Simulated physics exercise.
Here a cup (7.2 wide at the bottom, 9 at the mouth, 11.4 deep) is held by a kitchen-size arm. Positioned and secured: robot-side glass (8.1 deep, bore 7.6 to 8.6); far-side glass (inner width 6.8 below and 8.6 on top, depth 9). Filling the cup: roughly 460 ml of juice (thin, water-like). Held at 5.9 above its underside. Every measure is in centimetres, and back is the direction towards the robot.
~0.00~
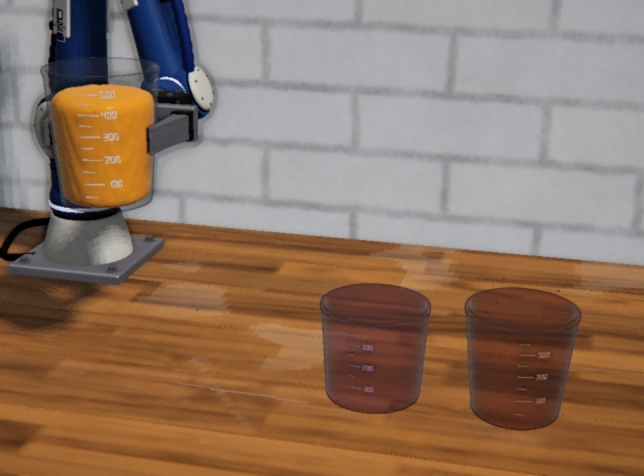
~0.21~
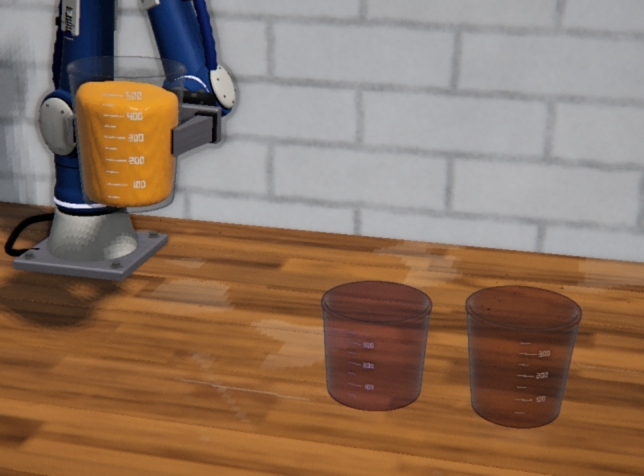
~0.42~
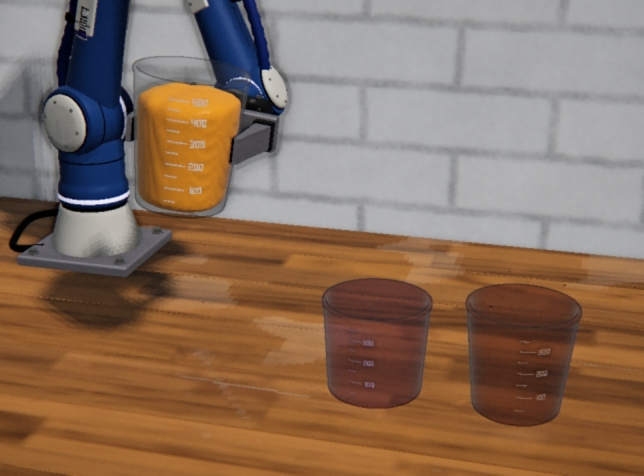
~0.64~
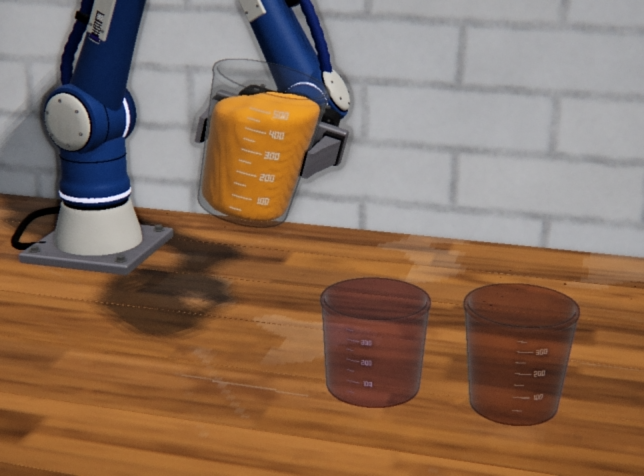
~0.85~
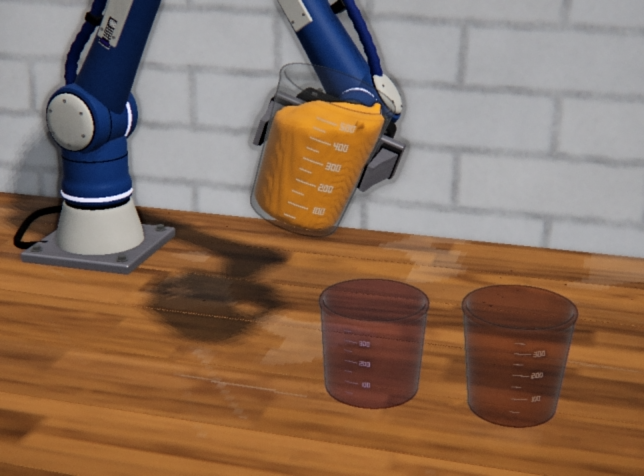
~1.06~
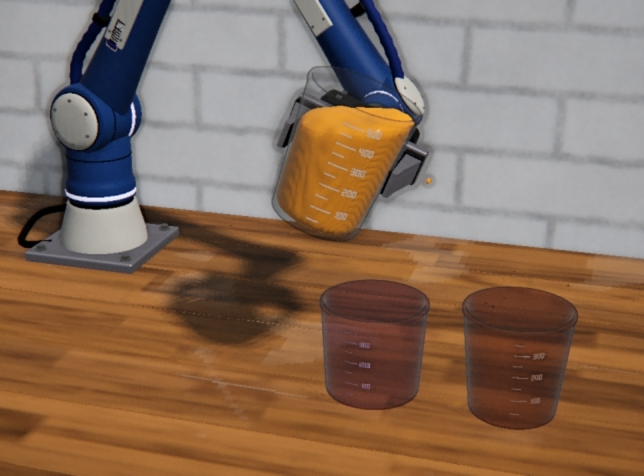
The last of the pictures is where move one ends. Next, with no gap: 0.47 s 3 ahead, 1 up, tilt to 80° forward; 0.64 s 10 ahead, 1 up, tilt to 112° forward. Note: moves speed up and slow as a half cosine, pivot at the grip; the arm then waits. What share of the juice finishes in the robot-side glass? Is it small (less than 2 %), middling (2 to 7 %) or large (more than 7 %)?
It is small.
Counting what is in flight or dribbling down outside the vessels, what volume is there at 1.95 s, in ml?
Estimate: About 100 ml.
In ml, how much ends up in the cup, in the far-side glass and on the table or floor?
In order: Approx. 0, 190 and 270 ml.
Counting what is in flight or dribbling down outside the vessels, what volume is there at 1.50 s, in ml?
Close to 50 ml of it.
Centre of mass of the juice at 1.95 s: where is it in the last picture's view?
Roughly (520, 306).
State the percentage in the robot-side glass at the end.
Expect some 1 percent.
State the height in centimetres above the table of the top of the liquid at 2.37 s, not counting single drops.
It gets up to close to 5 centimetres, I'd say.
After 1.50 s, tilted 80° forward, liquid up to 23 above the table; 345 ml in the cup, 60 ml in the far-side glass, 55 ml in the air or running down outside.
After 1.95 s, tilted 103° forward, liquid up to 56 above the table; 200 ml in the far-side glass, 100 ml in the cup, 55 ml on the table or floor, 100 ml in the air or running down outside.
After 2.37 s, tilted 112° forward, liquid up to 6 above the table; 265 ml on the table or floor, 190 ml in the far-side glass, 5 ml in the robot-side glass.
After 3.17 s, tilted 112° forward, liquid up to 5 above the table; 265 ml on the table or floor, 190 ml in the far-side glass, 5 ml in the robot-side glass.
At rest, 265 ml on the table or floor, 190 ml in the far-side glass, 5 ml in the robot-side glass. That is 1 % in the robot-side glass.
